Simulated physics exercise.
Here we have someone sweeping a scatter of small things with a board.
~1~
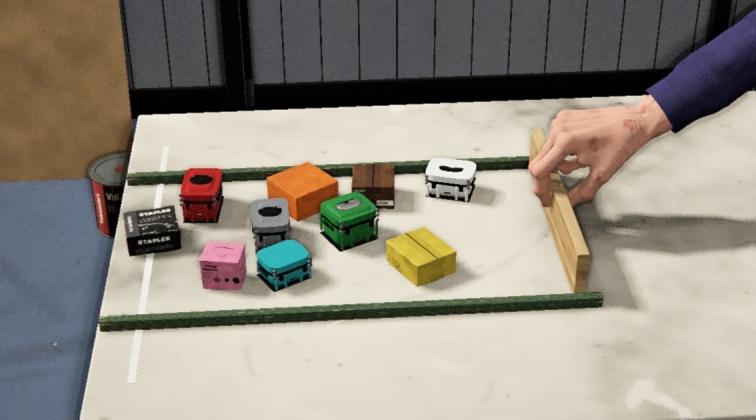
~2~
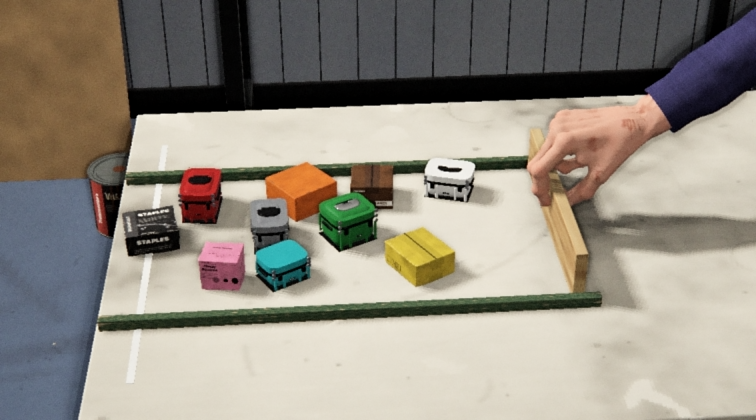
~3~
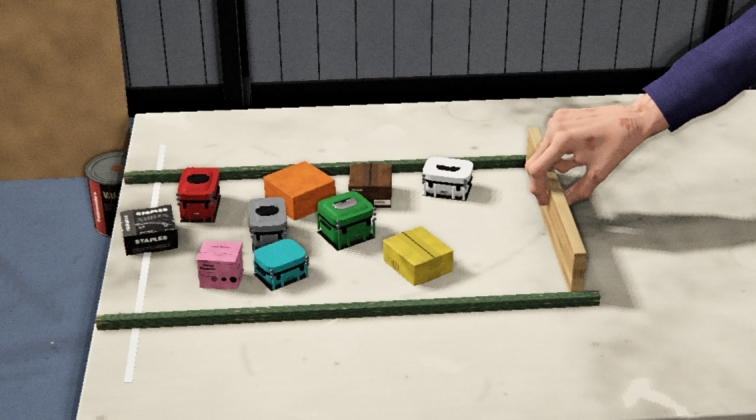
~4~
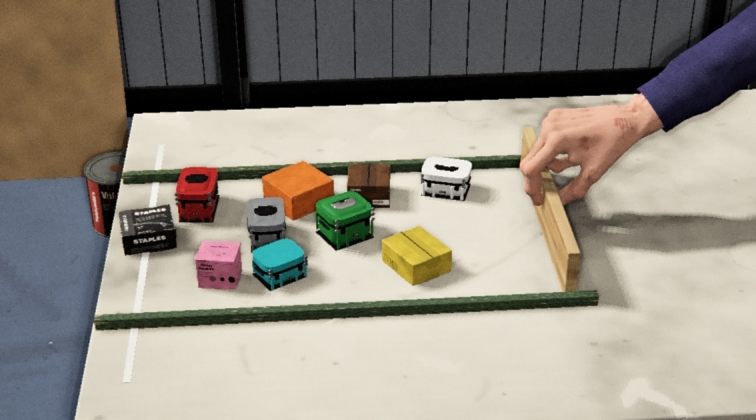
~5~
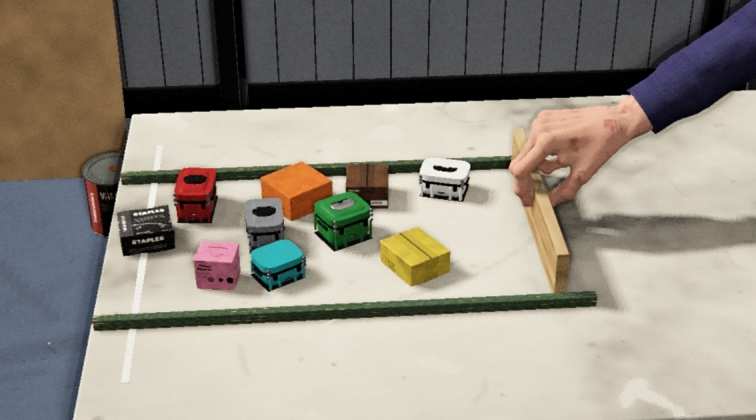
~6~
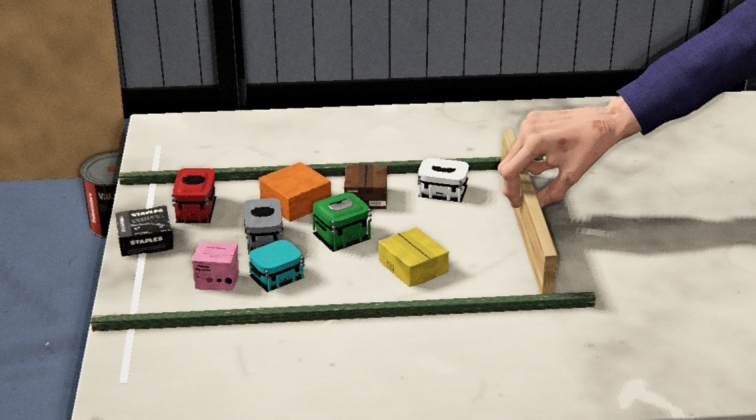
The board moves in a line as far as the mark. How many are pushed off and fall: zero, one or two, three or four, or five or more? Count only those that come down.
As it turns out, the number that fall off is five or more.
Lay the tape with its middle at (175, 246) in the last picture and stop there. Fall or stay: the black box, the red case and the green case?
The black box comes down, the red case goes over, the green case is kept.
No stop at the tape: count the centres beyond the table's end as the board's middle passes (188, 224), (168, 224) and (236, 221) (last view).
In that order 4, 7 and 1.
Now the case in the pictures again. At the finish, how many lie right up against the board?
In contact: 3.
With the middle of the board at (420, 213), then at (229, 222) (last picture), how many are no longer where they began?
At the one place 4, at the other 10.
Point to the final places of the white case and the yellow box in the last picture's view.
Near (125, 198) and (114, 269).
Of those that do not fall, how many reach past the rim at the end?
The number is 3.
Early on, none off yet; black box at rest near (144, 231); red case at rest near (195, 195); pink box at rest near (216, 266).
A while later, none off yet; black box travelled a little near (120, 235); red case travelled well along near (100, 198); pink box travelled well along near (148, 269).
Finally, the number that fall off is five or more; lost, brown box, orange block, turquoise case, grey case, pink box, red case and black box.
